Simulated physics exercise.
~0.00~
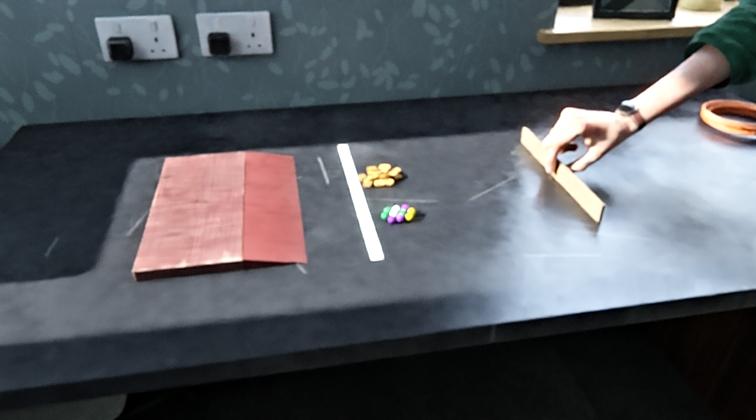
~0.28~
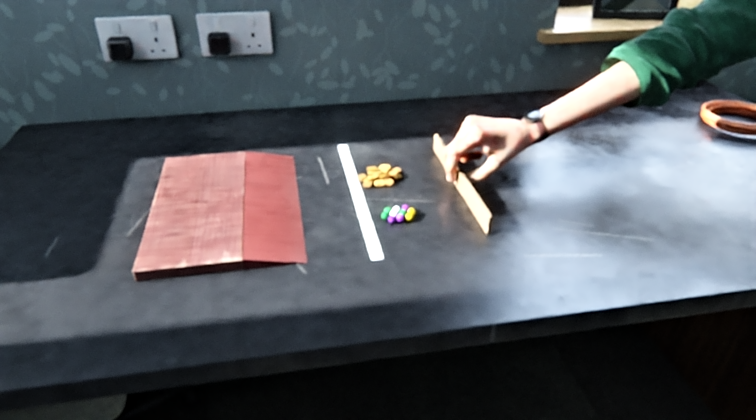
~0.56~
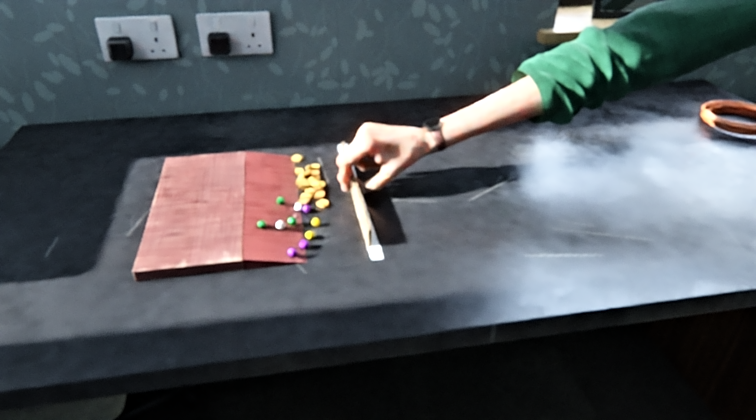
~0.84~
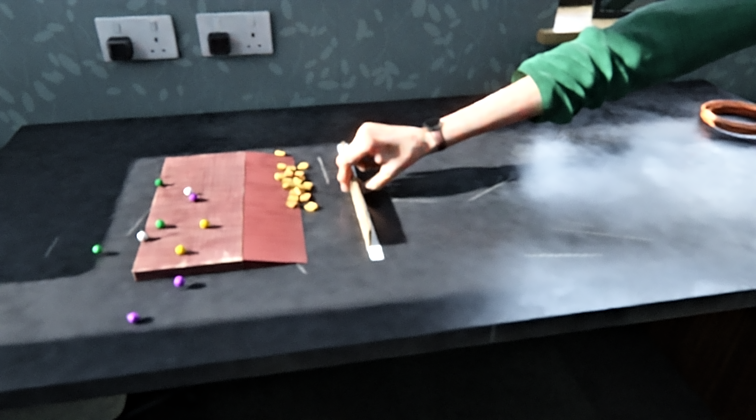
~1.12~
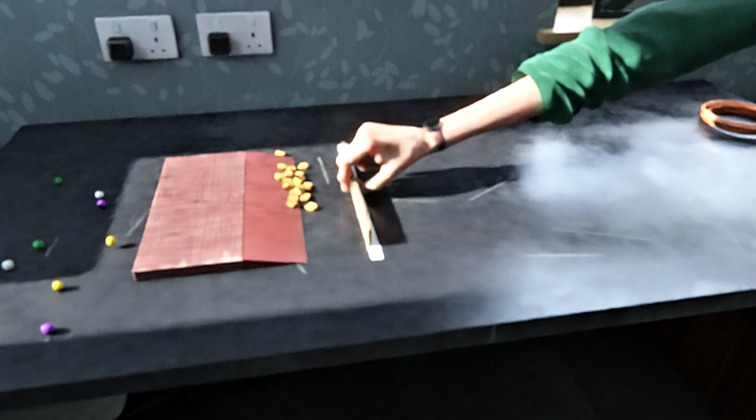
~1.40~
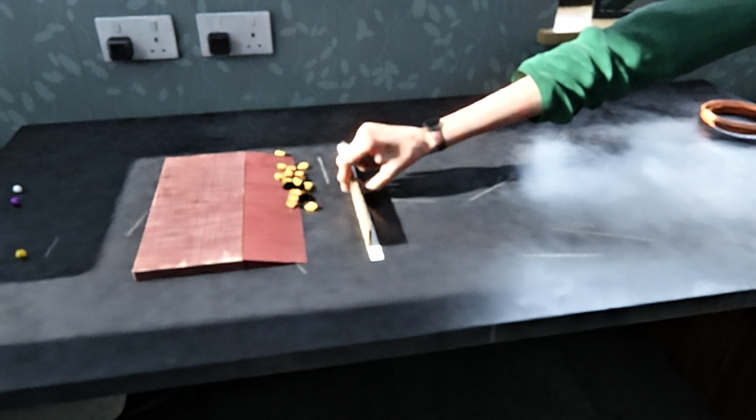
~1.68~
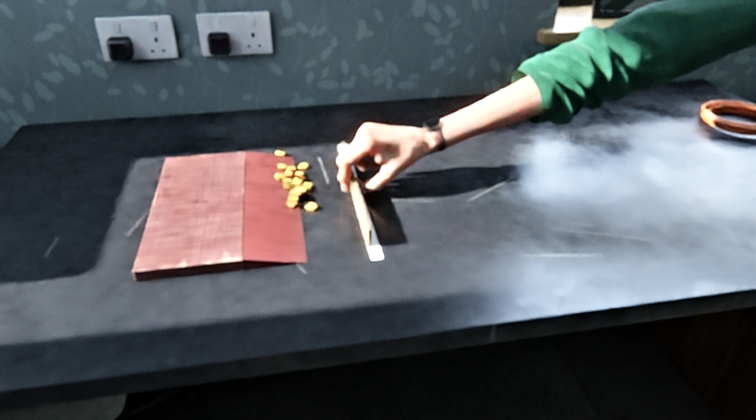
A hand in a green sleeve holds an upright strip of tan card on the right of a dark tabletop, seen from above at an angle by a still camera. A reddish slab with a short ramp sits on the left, and white tape lies before two small heaps, orange pieces behind and multicoloured beads in front. The hand sweeps the card left, driving both heaps toward the ramp, and stops at the tape. The beads roll up over the slab and away to the left, out of view, while the orange pieces stall around the ramp's lower edge and stay there.
